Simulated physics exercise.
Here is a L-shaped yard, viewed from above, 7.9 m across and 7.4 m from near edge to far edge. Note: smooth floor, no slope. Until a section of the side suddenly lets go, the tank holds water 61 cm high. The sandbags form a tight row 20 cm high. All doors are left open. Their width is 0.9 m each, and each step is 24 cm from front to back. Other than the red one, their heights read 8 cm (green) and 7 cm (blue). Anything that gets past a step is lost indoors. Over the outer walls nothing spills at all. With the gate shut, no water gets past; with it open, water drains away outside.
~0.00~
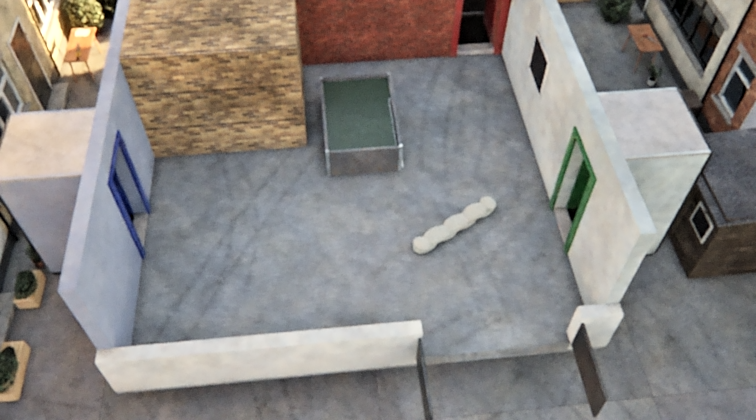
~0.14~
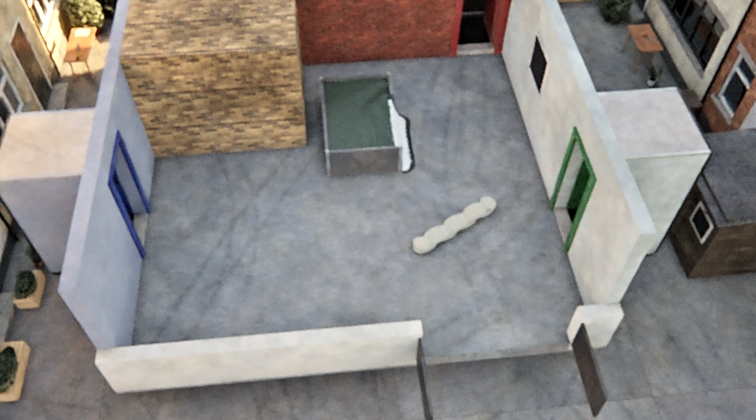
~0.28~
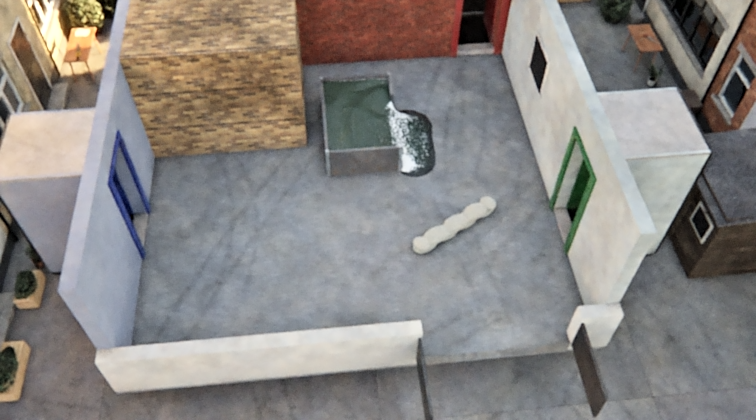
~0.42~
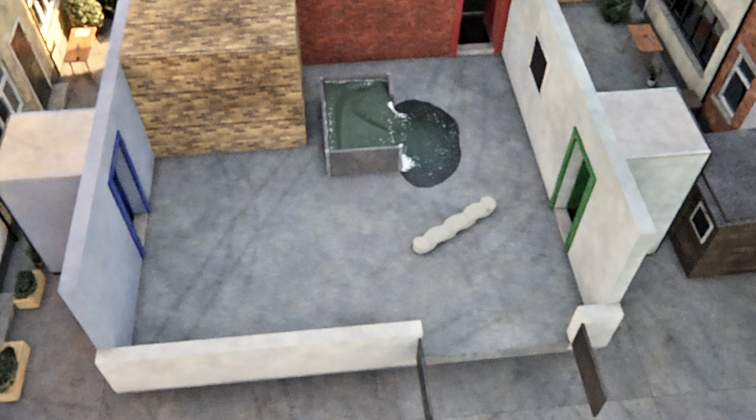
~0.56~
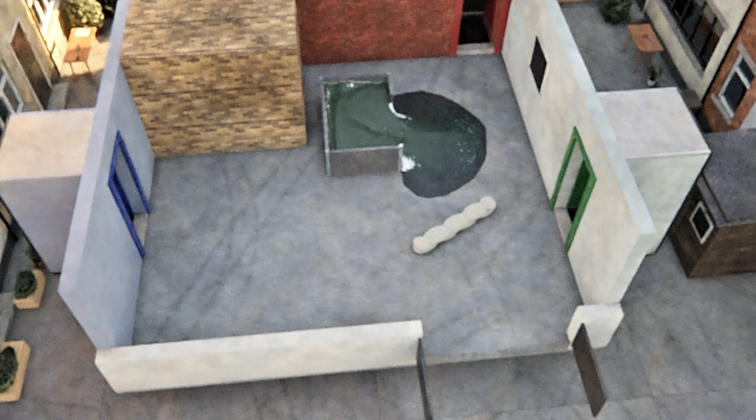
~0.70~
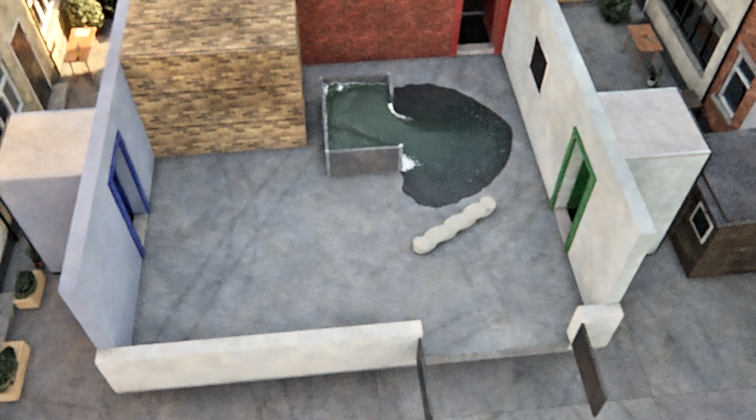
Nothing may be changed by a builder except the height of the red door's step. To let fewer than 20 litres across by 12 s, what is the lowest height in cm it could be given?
The lowest such height is close to 16 cm.
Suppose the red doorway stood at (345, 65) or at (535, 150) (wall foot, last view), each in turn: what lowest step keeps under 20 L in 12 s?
Roughly 7.0 cm for the first and 24 cm for the second.
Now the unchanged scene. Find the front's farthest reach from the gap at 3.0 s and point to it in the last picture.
I'd put the front's tip around (584, 329).
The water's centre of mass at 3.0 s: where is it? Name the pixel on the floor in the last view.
Approximately (450, 146).
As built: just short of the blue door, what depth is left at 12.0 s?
A ruler would read roughly 0.0 cm.
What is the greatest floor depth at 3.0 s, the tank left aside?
22 cm.
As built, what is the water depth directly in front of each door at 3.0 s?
Lab note, cm: Red 19; green 11; blue 0.
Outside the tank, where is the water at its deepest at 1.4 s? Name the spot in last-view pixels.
Look close to (524, 141).
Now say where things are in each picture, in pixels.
Still water, 61 cm deep, in the tank at (359, 114); the red door at (480, 20) is dry, in the first frame.
Water pours out at (394, 135) and has run 0.3 m, to (411, 160); about 10 cm deep outside, 61 cm at the back, in the second frame.
Water pours out at (394, 136) and has run 0.8 m, to (428, 131); about 11 cm deep outside, 61 cm at the back, in the third frame.
Water pours out at (394, 137) and has run 1.3 m, to (456, 140); about 8 cm deep outside, 55 cm at the back, in the fourth frame.
Water pours out at (394, 137) and has run 1.9 m, to (482, 132); about 6 cm deep outside, 52 cm at the back, in the fifth frame.
The gap is at (394, 137), the front 2.5 m out at (508, 136); the back of the tank holds 50 cm; 1.5 m in a straight line remain to the red door at (480, 20), in the sixth frame.
After 1.4 s water covers 20 % of the floor, deepest (32 cm) near (524, 141); it has not reached the red door.
After 3.0 s water covers 30 % of the floor, deepest (22 cm) near (488, 54); 19 cm at the red door, 18 litres in over its 13 cm step.
After 12.0 s water covers 75 % of the floor, deepest (8 cm) near (325, 96); 4 cm at the red door, 46 litres in over its 13 cm step.
At the red door as built, the water arrived by 1.9 s and peaked near 19 cm at 2.8 s.
Run again over the same 12 s with other heights there, 45 litres in over 13 cm, 13 litres over 17.5 cm. The limit of 20 litres is kept from about 16 cm up.
